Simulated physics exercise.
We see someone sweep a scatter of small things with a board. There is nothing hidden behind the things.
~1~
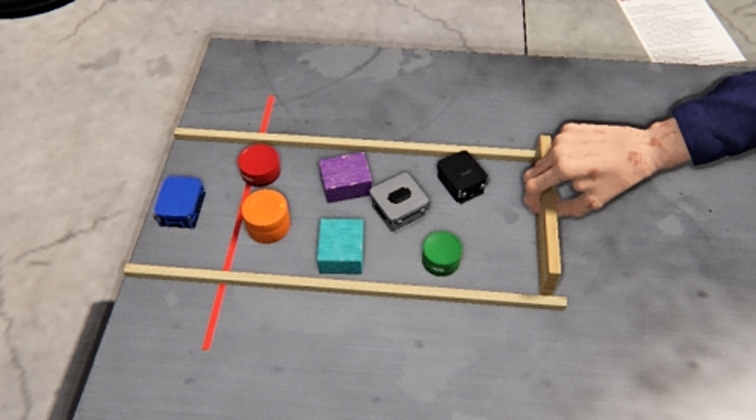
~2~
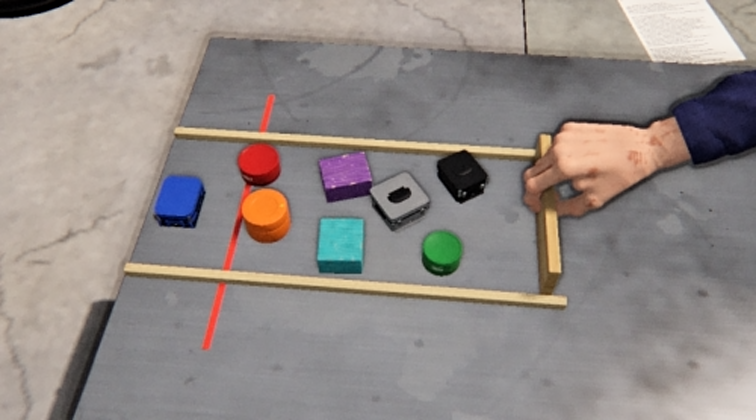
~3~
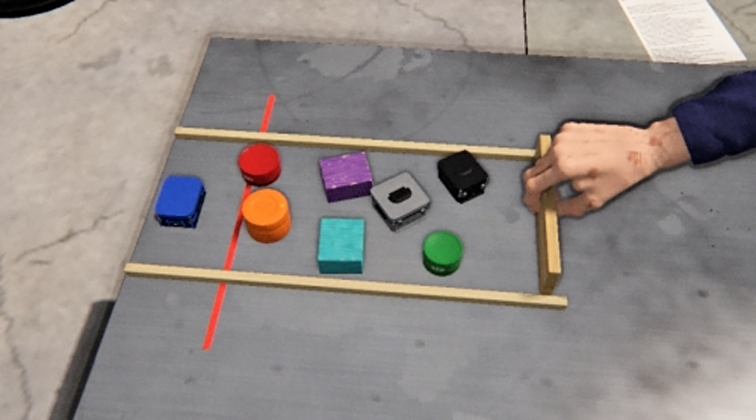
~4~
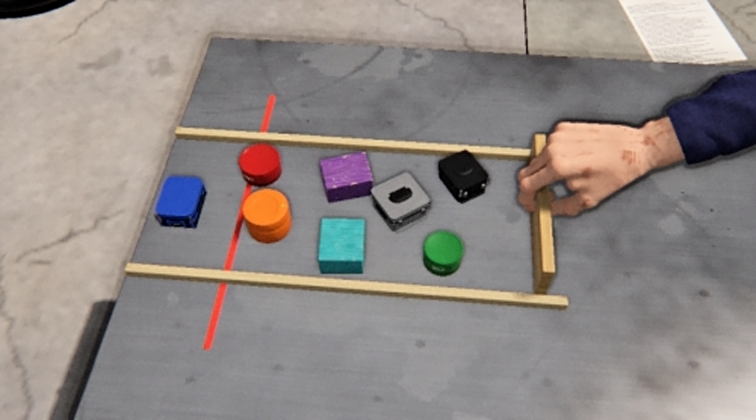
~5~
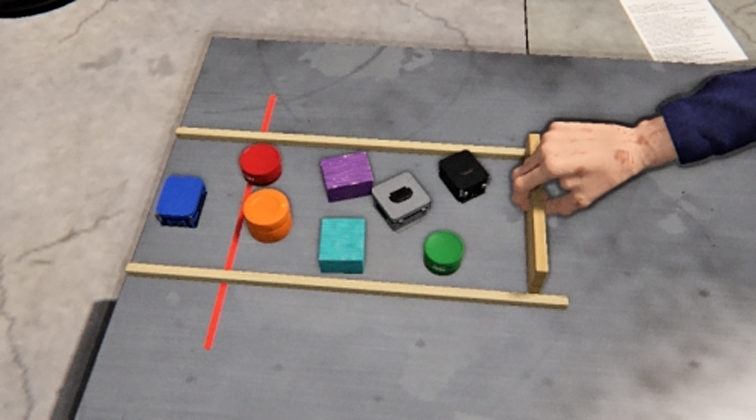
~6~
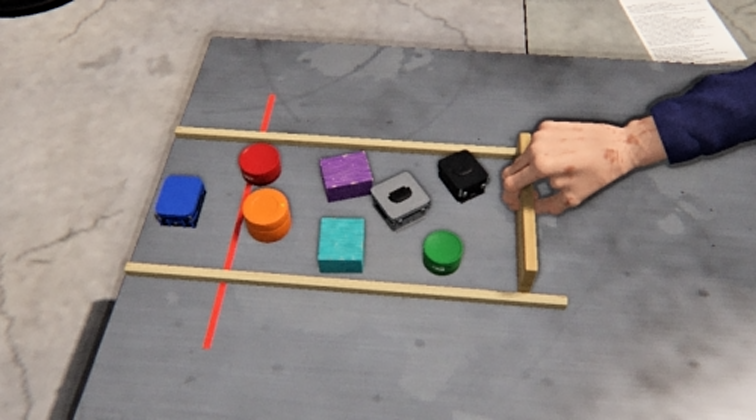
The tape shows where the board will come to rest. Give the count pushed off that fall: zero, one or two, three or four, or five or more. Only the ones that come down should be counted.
Once the push stops, one or two will be gone from the table.
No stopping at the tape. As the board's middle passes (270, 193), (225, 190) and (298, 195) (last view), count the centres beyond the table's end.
Over the end: 0, 2, 0.
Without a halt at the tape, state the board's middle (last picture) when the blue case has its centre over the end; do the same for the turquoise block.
The blue case puts it at (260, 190), the turquoise block at (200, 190).
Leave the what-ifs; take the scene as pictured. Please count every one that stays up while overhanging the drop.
The answer comes to 0.
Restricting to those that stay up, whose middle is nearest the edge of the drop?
Result - the orange lid.
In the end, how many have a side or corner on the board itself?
3.
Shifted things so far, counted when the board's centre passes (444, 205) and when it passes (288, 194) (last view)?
Tally at point one: 2; at point two: 8.
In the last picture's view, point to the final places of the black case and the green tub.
Final positions: Near (238, 151); near (210, 251).
Early on, none off yet; blue case at rest near (181, 202); red tub at rest near (260, 165); orange lid at rest near (267, 216).
A while later, none off yet; blue case at rest near (181, 202); red tub at rest near (260, 165); orange lid moving near (263, 214).
Further along, none off yet; blue case moving near (174, 201); red tub travelled about its own width near (201, 158); orange lid travelled about its own width near (213, 196).
Finally, the number that fall off is one or two; lost, red tub and blue case.
